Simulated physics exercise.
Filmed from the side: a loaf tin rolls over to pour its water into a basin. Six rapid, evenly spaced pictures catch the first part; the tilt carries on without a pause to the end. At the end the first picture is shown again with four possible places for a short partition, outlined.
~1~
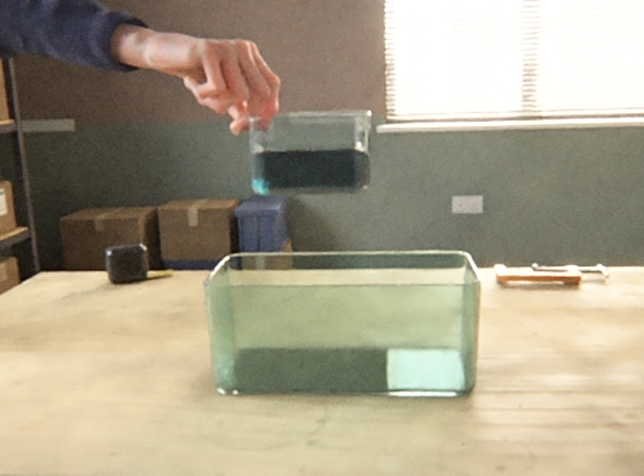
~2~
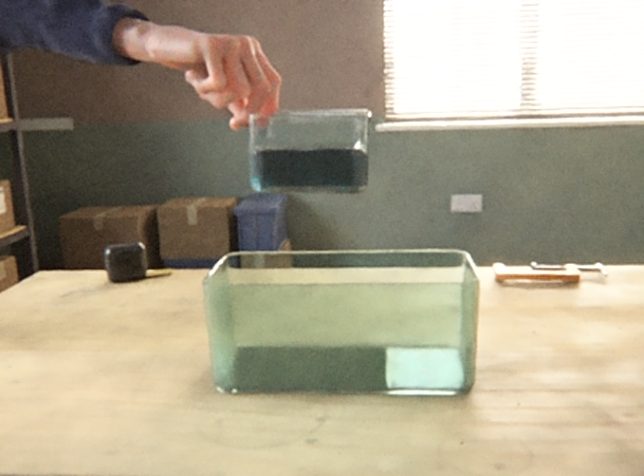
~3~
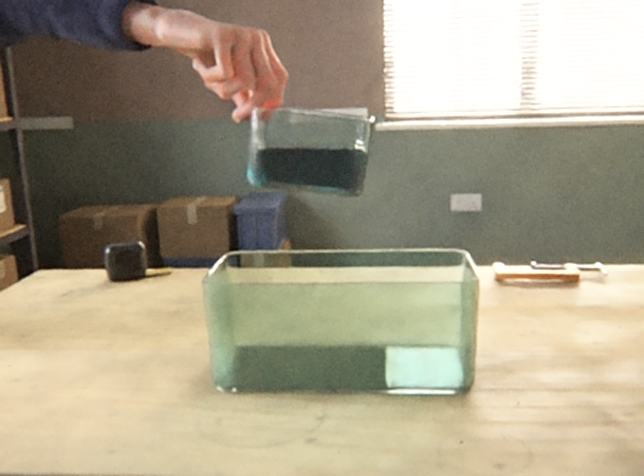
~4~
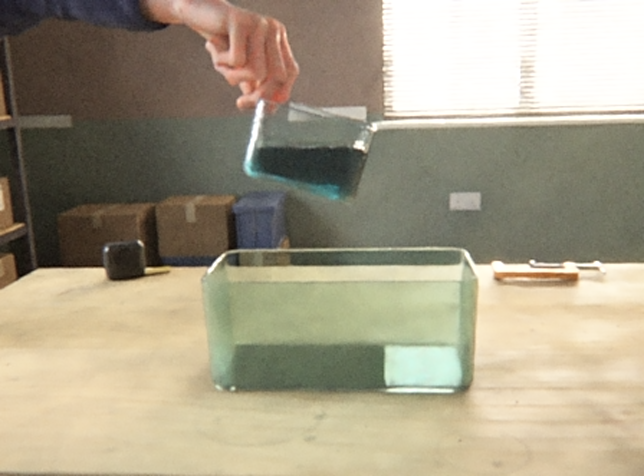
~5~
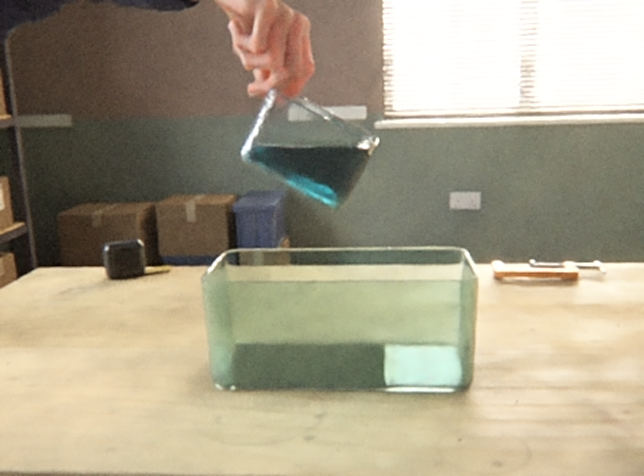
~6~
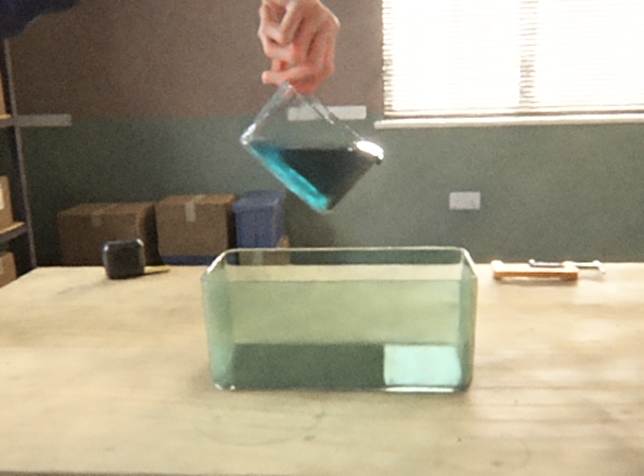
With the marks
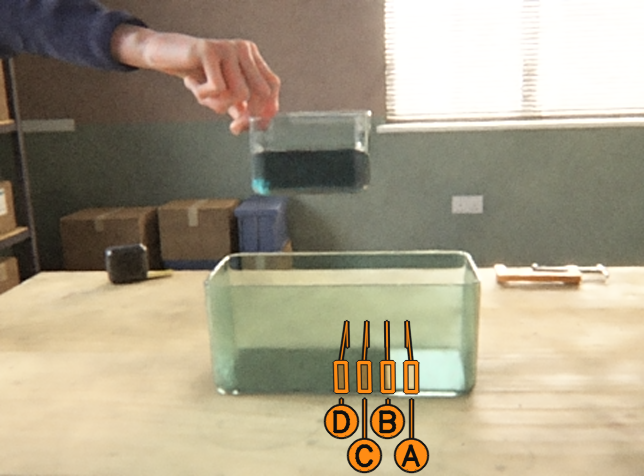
At a wooden table in a storeroom, a hand held a small clear container of dark bluish water above a larger glass basin, then tilted it steadily rightward until water reached over its lip.
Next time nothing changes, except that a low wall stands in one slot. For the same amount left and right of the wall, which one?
Best: A.
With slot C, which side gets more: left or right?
More ends on the right.
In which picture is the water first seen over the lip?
Picture 6.
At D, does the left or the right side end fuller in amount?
The right side.
On the marked copy, A at (411, 399); B at (387, 399); C at (364, 399); D at (341, 399).
Choosing A, about 45 % ends left of the wall and 54 % right of it.
Choosing B, about 19 % ends left of the wall and 80 % right of it.
Choosing C, about 6 % ends left of the wall and 94 % right of it.
Choosing D, about 4 % ends left of the wall and 95 % right of it.
